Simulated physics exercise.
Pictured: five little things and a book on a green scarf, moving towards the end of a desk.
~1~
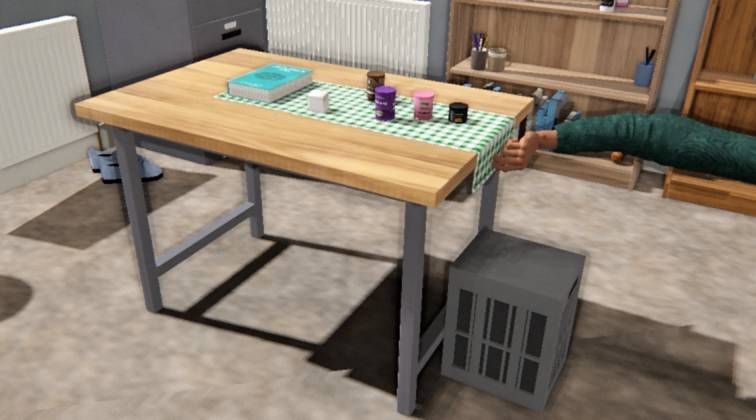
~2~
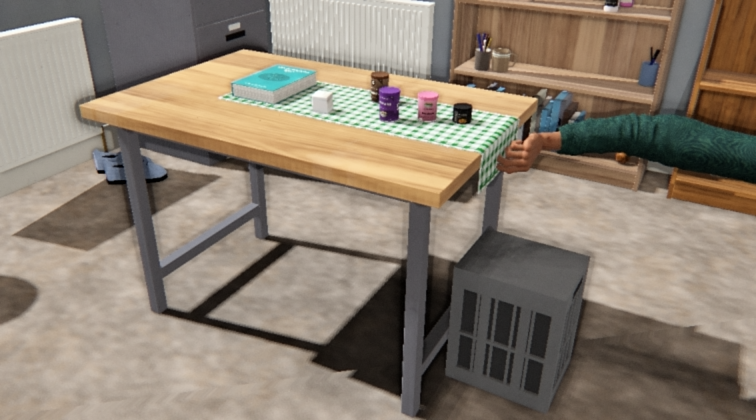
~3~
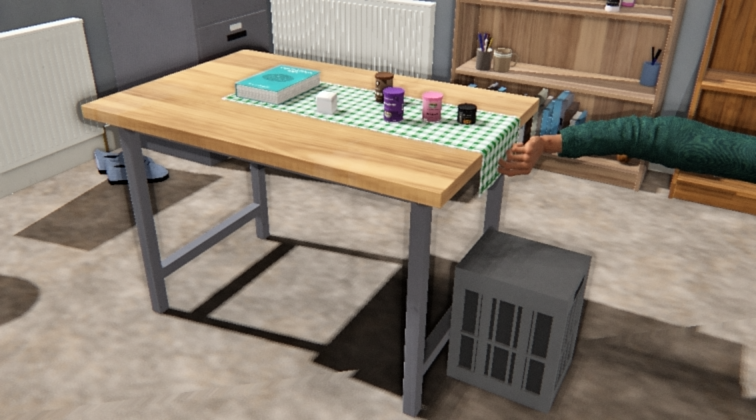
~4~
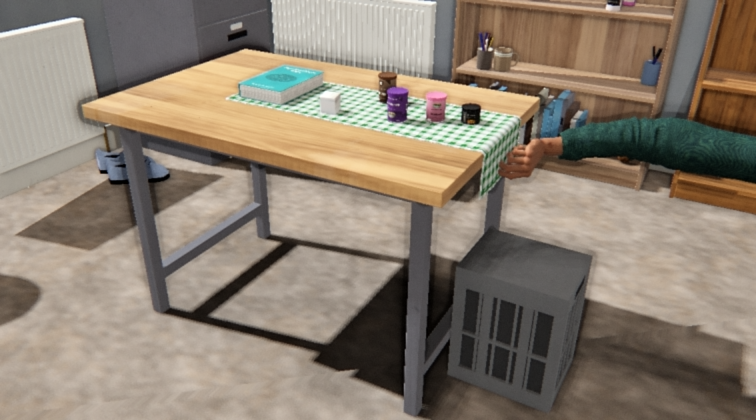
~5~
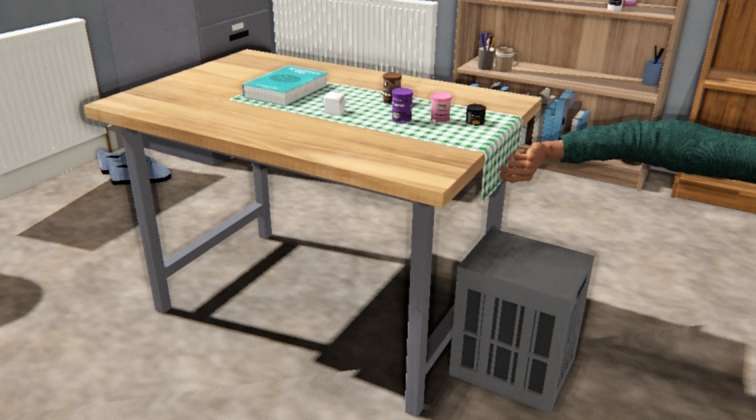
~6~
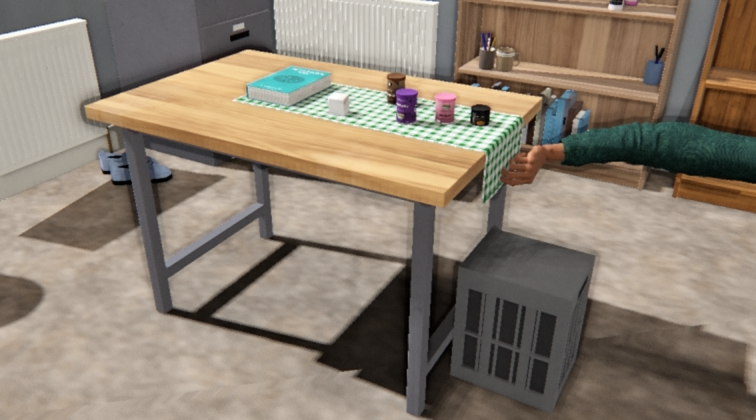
At first, a teal book, a white cube and four small containers sit on a green checked cloth on a wooden desk, with a hand at its hanging end. The hand draws the cloth slowly, and everything on it slides slightly right together while the hem lowers a little above the grey crate.
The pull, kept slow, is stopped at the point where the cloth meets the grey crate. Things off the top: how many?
Oh, the ones that fall number just the two this time.
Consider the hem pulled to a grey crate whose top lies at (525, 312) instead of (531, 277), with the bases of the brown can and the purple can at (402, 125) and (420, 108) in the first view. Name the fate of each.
Well, the brown can is dislodged, and the purple can is dislodged.
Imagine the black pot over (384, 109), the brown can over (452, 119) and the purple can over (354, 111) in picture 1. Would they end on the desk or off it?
So the black pot stays aboard, the brown can leaves the top, and the purple can stays aboard.
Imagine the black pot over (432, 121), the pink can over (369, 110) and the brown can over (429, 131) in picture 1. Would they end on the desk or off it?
Black pot lost, pink can safe, brown can lost.
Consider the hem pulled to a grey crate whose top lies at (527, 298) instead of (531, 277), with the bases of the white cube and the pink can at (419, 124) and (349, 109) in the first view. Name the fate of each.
The white cube does not stay aboard, and the pink can stays aboard.
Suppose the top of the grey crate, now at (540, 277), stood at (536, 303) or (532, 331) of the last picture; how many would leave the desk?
We'd get 3 in the first case and 4 in the second.
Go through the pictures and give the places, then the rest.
In the first frame, hem (473, 193); black pot (459, 105); pink can (424, 94); purple can (386, 89); brown can (376, 73); white cube (318, 93); top of the crate (531, 277).
In the second frame, hem (478, 194); black pot (463, 106).
In the third frame, hem (479, 197); pink can (433, 95).
In the fourth frame, hem (479, 200); purple can (398, 90); top of the crate (537, 277).
In the fifth frame, hem (482, 204); brown can (392, 75).
In the sixth frame, hem (481, 207); black pot (481, 107); pink can (446, 96); purple can (407, 92); brown can (396, 75); white cube (339, 96).
Soon after, hem near (498, 228); black pot gone.
After that, hem on the crate; black pot and pink can gone.
In the end, hem on the crate; black pot and pink can gone. It carries off two.
